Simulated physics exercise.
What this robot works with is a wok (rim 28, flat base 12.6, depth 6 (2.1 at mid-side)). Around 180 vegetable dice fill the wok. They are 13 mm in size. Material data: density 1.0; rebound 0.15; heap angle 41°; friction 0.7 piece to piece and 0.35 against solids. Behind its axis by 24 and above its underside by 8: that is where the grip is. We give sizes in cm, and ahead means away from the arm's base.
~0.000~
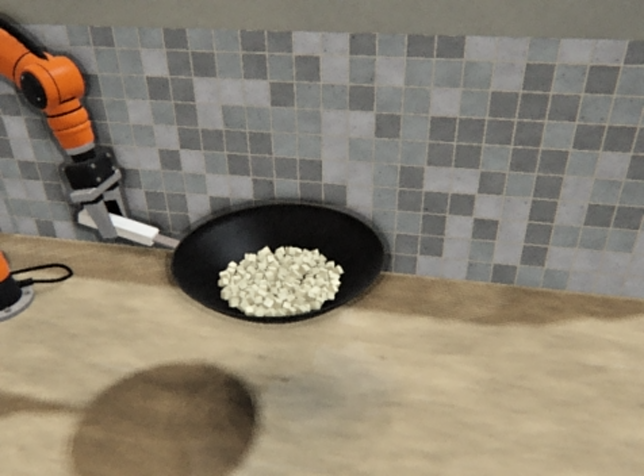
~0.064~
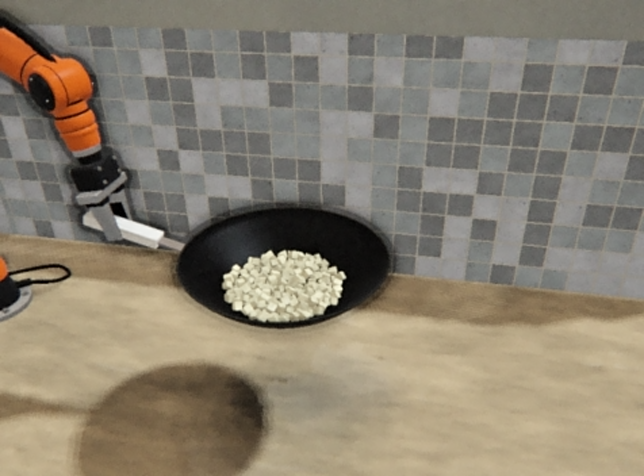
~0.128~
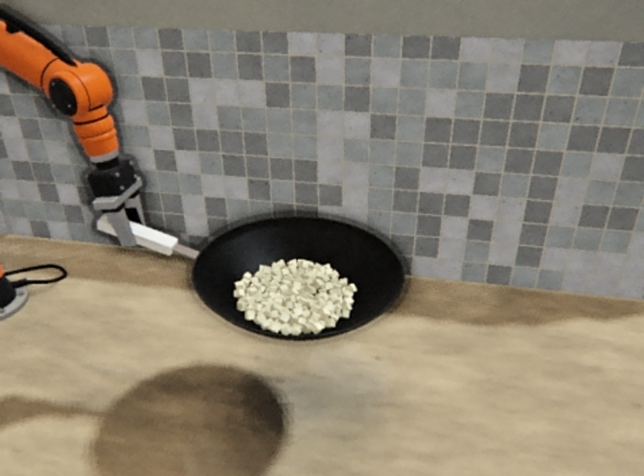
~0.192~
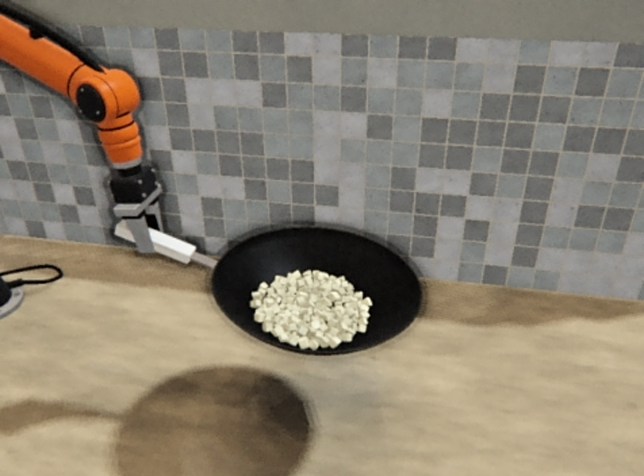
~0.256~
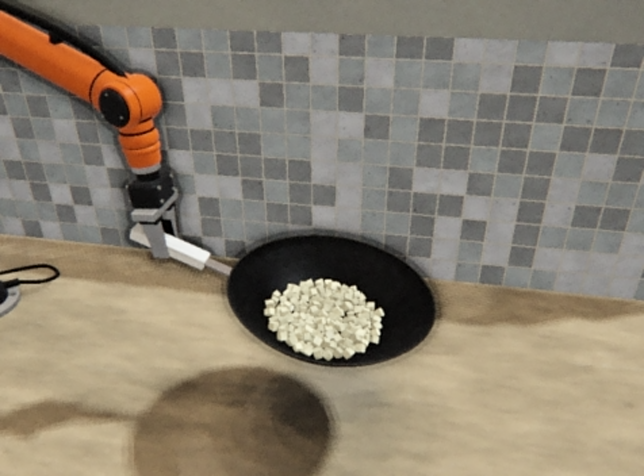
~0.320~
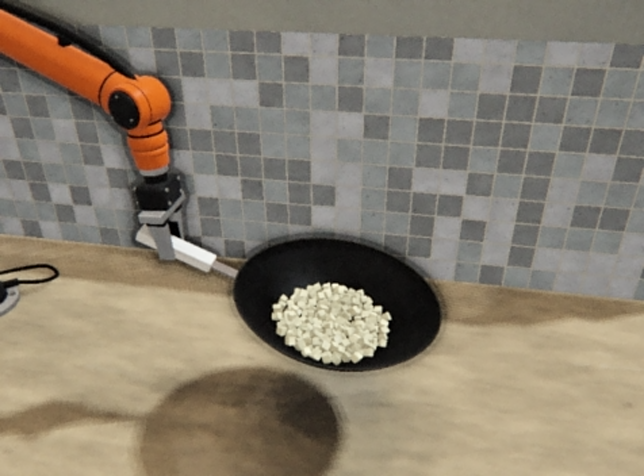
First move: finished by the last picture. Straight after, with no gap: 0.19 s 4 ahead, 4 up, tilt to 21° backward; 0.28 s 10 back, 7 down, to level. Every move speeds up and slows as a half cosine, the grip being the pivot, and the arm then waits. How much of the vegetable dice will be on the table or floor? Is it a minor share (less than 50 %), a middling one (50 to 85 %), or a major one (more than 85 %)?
It is a middling share, from 50 to 85 %.
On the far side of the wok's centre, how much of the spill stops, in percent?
Around 100 per cent.
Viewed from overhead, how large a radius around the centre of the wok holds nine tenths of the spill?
That's near 40 cm.
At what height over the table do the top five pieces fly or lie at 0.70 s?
About 39 cm above the table.
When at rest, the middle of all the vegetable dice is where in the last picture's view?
The centre of the pieces at rest lies close to (449, 425).
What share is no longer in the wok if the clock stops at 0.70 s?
Running total: Approx. 55 %.
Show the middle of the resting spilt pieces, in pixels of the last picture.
Resting centre: About (484, 431).
By 0.51 s, tilted 21° backward, highest piece 39 above the table; 175 in the wok.
By 0.70 s, tilted 5° backward, highest piece 39 above the table; 77 in the wok, 98 in flight or on a rim.
By 0.99 s, level, highest piece 24 above the table; 104 on the table or floor, 70 in the wok, 1 in flight or on a rim.
By 2.04 s, level, highest piece 24 above the table; 105 on the table or floor, 70 in the wok.
Final count, 105 on the table or floor, 70 in the wok. That is 60 % on the table or floor.
